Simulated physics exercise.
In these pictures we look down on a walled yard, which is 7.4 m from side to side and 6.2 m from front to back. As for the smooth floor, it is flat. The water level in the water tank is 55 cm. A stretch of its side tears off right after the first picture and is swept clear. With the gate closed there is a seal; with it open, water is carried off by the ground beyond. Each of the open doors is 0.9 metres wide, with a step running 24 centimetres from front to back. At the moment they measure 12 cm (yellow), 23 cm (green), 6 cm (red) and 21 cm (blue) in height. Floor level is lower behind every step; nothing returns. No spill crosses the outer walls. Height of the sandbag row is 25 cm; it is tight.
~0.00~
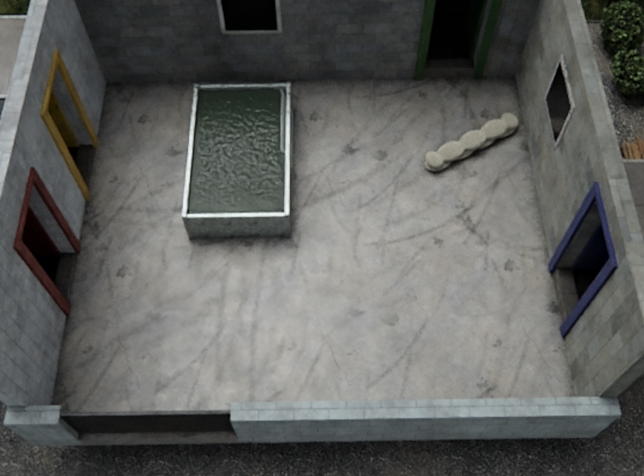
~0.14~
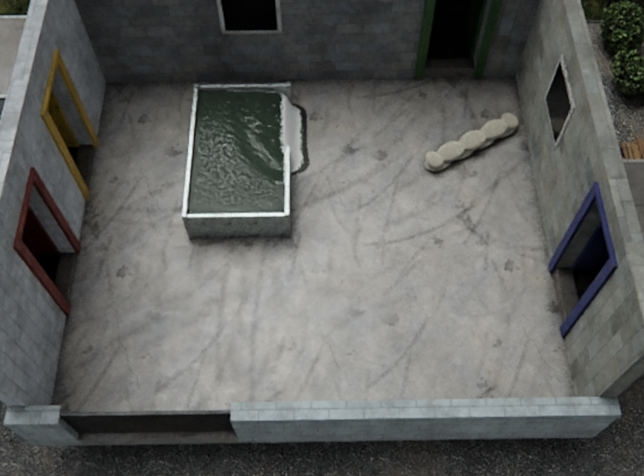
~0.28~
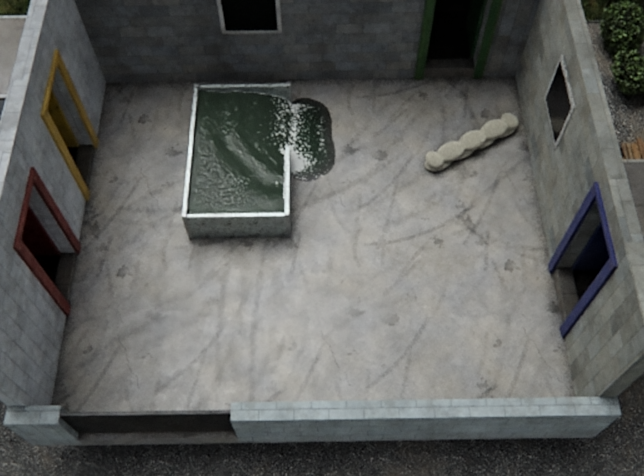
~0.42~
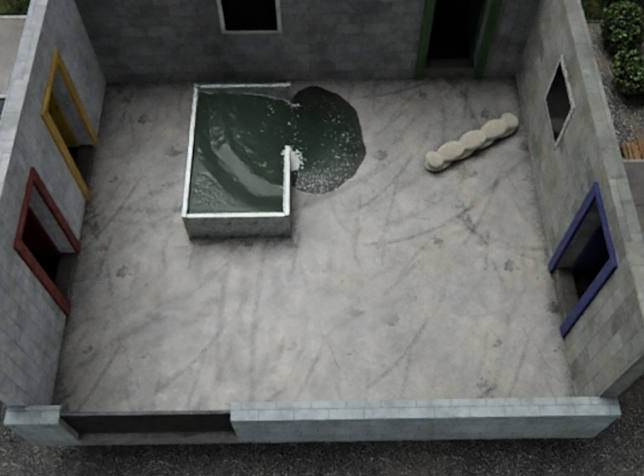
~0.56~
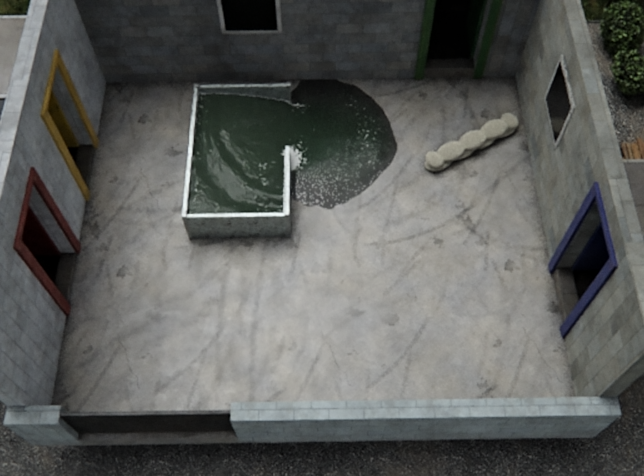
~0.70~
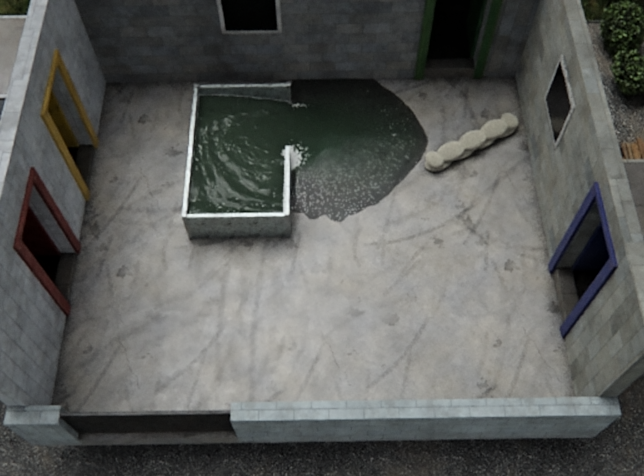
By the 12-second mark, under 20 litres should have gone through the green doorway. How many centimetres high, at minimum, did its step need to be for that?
It needed to be about 21 cm high.
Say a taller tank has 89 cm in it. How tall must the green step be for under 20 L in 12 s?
About 35 centimetres.
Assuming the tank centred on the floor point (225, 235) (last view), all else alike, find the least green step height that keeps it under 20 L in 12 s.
Close to 13.0 cm would do it.
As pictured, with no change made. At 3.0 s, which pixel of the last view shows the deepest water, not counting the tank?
Near (511, 111).
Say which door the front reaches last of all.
Answer: Red.
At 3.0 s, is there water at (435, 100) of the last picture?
At that moment it's submerged.
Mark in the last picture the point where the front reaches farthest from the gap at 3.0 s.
The tip of the flood lies near (565, 341).
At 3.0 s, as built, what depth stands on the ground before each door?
Door by door, in centimetres - yellow 0, green 18, red 0, blue 7.
After 1.4 s water covers 20 % of the floor, deepest (30 cm) near (296, 122); 7 cm at the green door, 0 litres in over its 23 cm step.
After 3.0 s water covers 30 % of the floor, deepest (38 cm) near (511, 111); 18 cm at the green door, 1 litre in over its 23 cm step.
After 12.0 s water covers 95 % of the floor, deepest (8 cm) near (62, 422); 6 cm at the green door, 10 litres in over its 23 cm step.
At the green door as built, the water arrived by 1.3 s and peaked near 27 cm at 3.6 s.
With a step of 18.5 cm, 34 litres would have come in within the 12 s; with 25 cm, 5 litres. So under 20 litres takes about 21 cm.
